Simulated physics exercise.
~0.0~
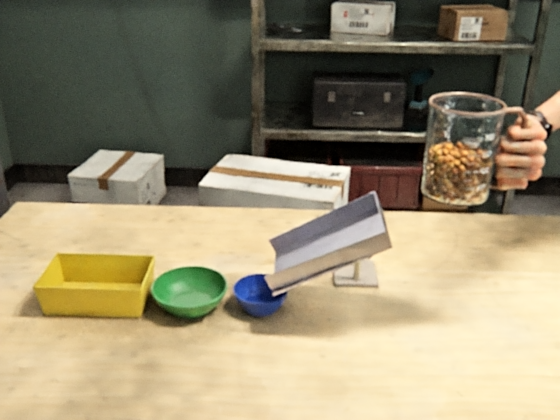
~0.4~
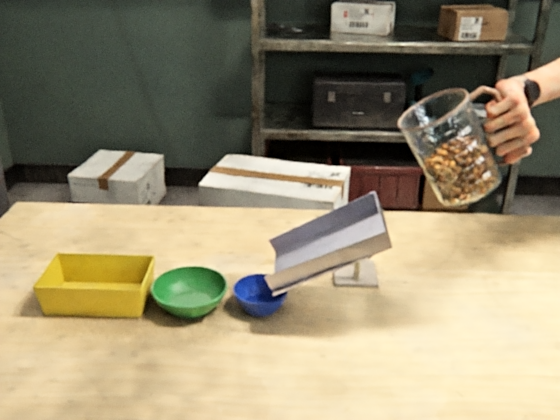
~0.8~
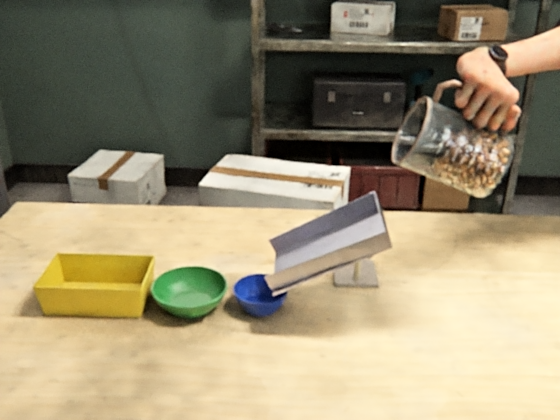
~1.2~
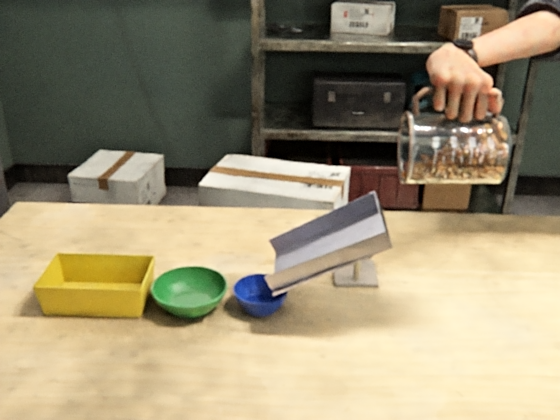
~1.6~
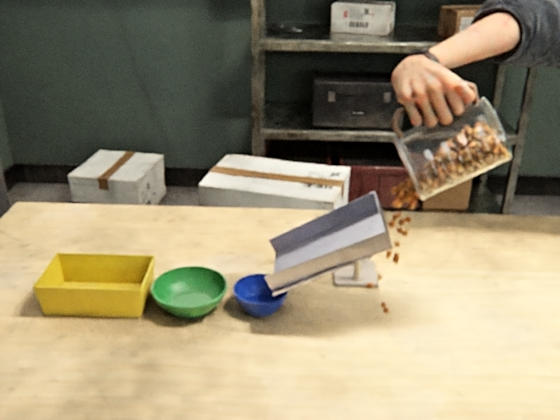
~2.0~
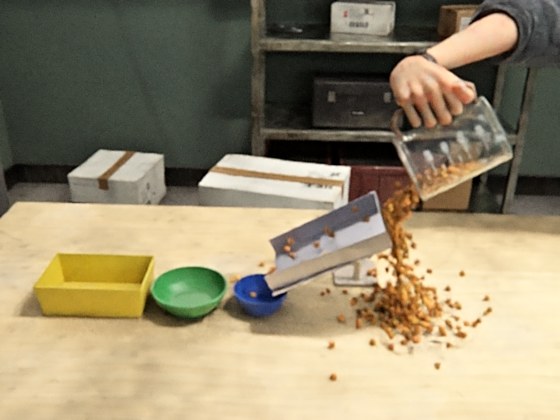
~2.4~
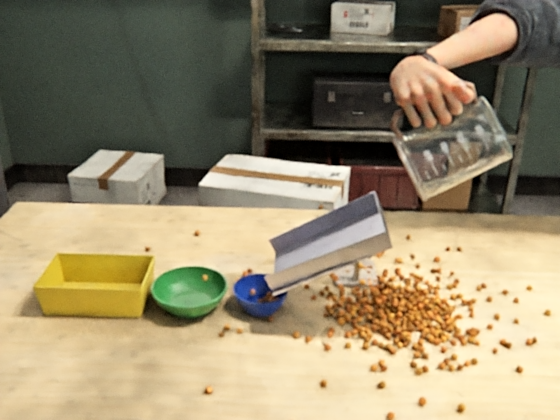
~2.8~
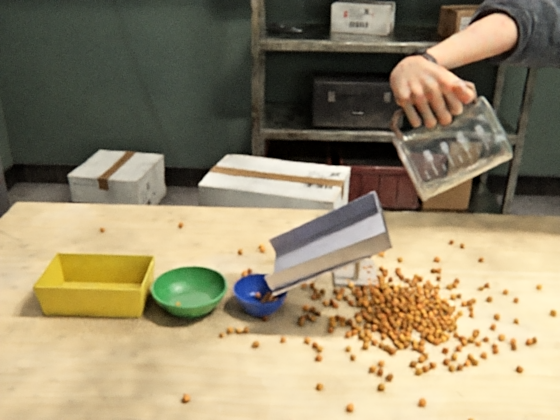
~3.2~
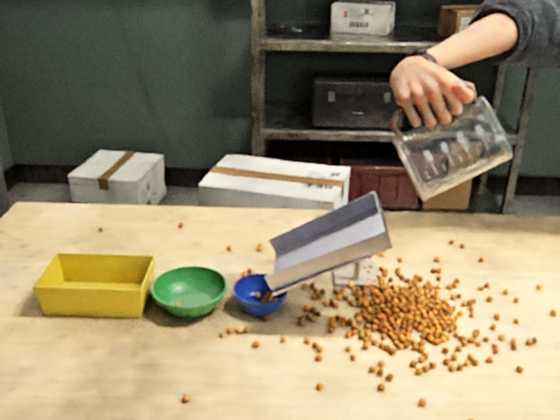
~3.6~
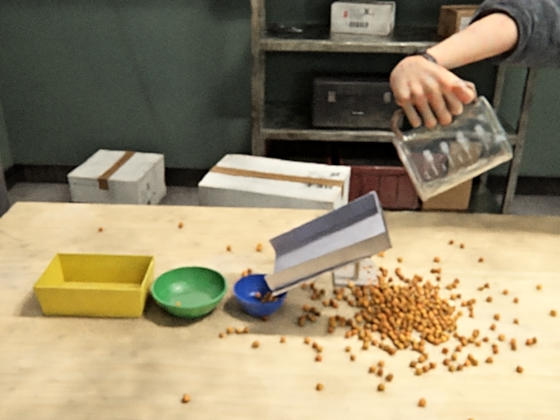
Roasted chickpeas spilled all over the wooden table when a hand tipped a clear jug above the raised end of a sloping chute, and only a few reached the blue bowl, while the green bowl and yellow tin stayed empty.
